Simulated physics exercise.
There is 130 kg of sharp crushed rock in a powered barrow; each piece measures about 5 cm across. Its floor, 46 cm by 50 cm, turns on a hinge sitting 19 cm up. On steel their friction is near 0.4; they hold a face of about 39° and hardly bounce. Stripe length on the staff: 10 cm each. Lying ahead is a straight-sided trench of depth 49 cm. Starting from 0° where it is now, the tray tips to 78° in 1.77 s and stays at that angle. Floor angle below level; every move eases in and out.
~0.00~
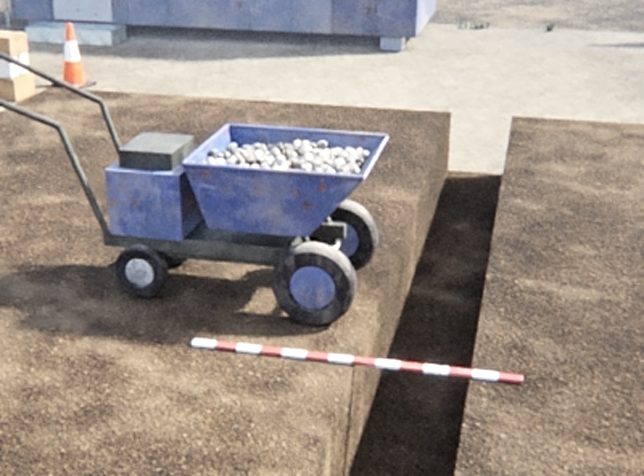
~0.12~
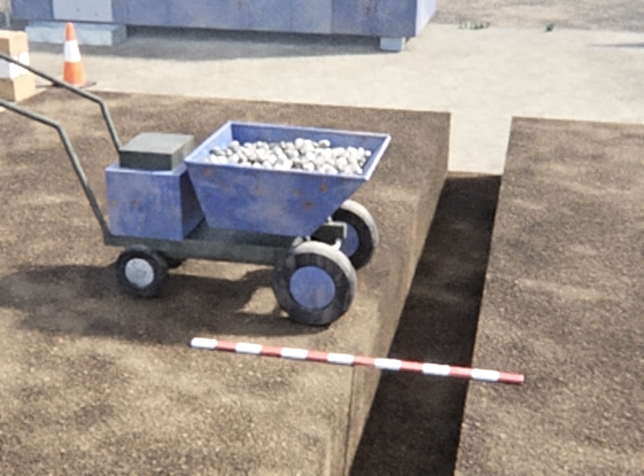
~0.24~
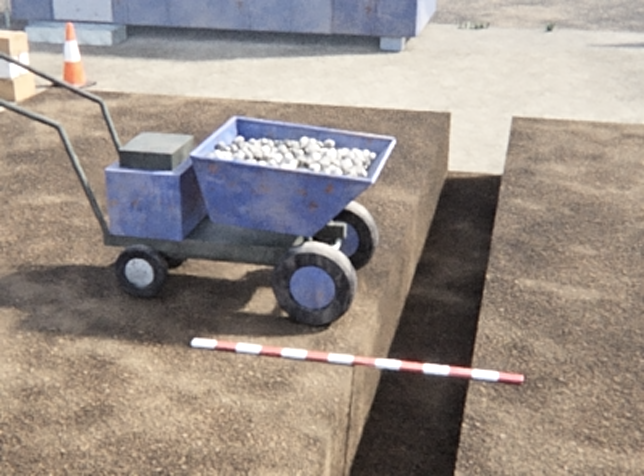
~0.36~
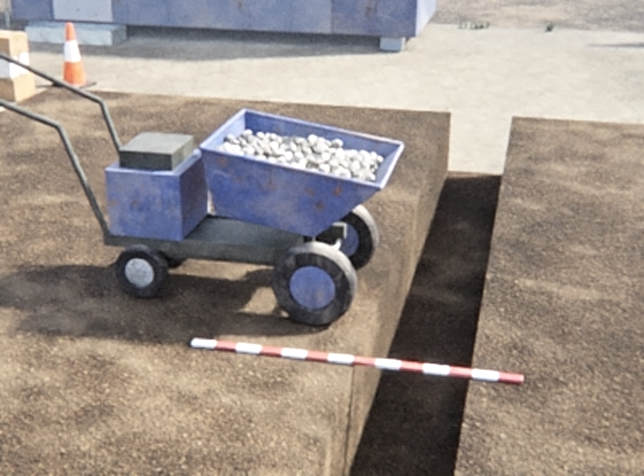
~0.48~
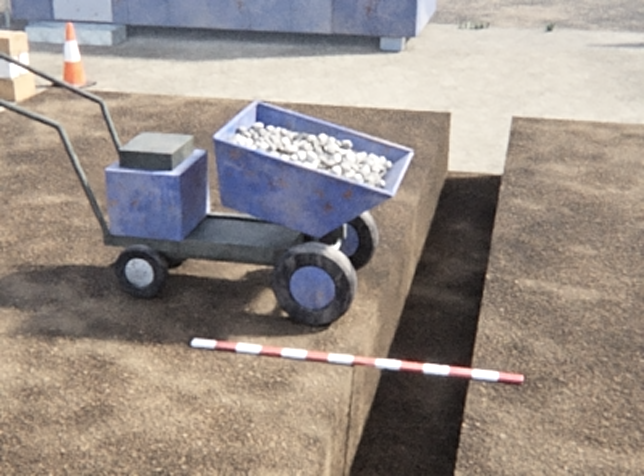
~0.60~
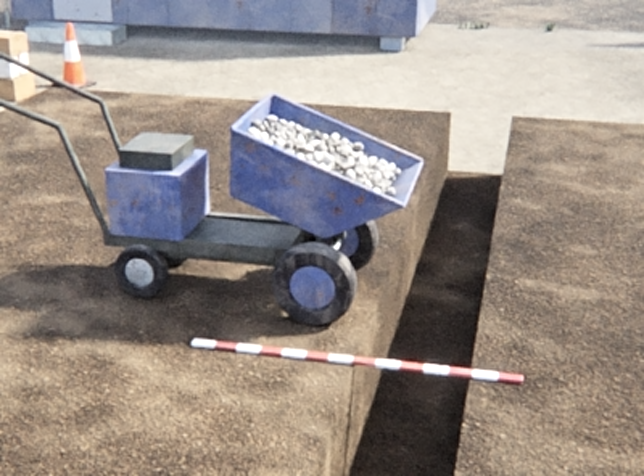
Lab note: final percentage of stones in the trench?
Approx. 77 %.
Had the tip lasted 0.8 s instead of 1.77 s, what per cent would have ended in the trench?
With that change, it comes to around 65 per cent.
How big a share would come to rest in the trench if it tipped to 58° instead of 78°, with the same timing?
It would be near 15 per cent.
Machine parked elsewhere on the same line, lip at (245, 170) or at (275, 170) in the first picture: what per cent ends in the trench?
First spot about 40, second spot about 100 per cent.
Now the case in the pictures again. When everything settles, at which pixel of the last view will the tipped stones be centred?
About (454, 383).
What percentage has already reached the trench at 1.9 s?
Something like 25 in a hundred.
After 1.3 s the floor is at 66°; 100 % in the tray; the foremost stones are at (454, 280).
After 1.9 s the floor is at 78°; 60 % in the tray, 25 % in the trench, 15 % past the trench; the foremost stones are at (547, 315).
After 2.2 s the floor is at 78°; 27 % in the tray, 49 % in the trench, 24 % past the trench; the foremost stones are at (584, 306).
After 4.2 s the floor is at 78°; 0 % in the tray, 77 % in the trench, 23 % past the trench; the foremost stones are at (588, 311).
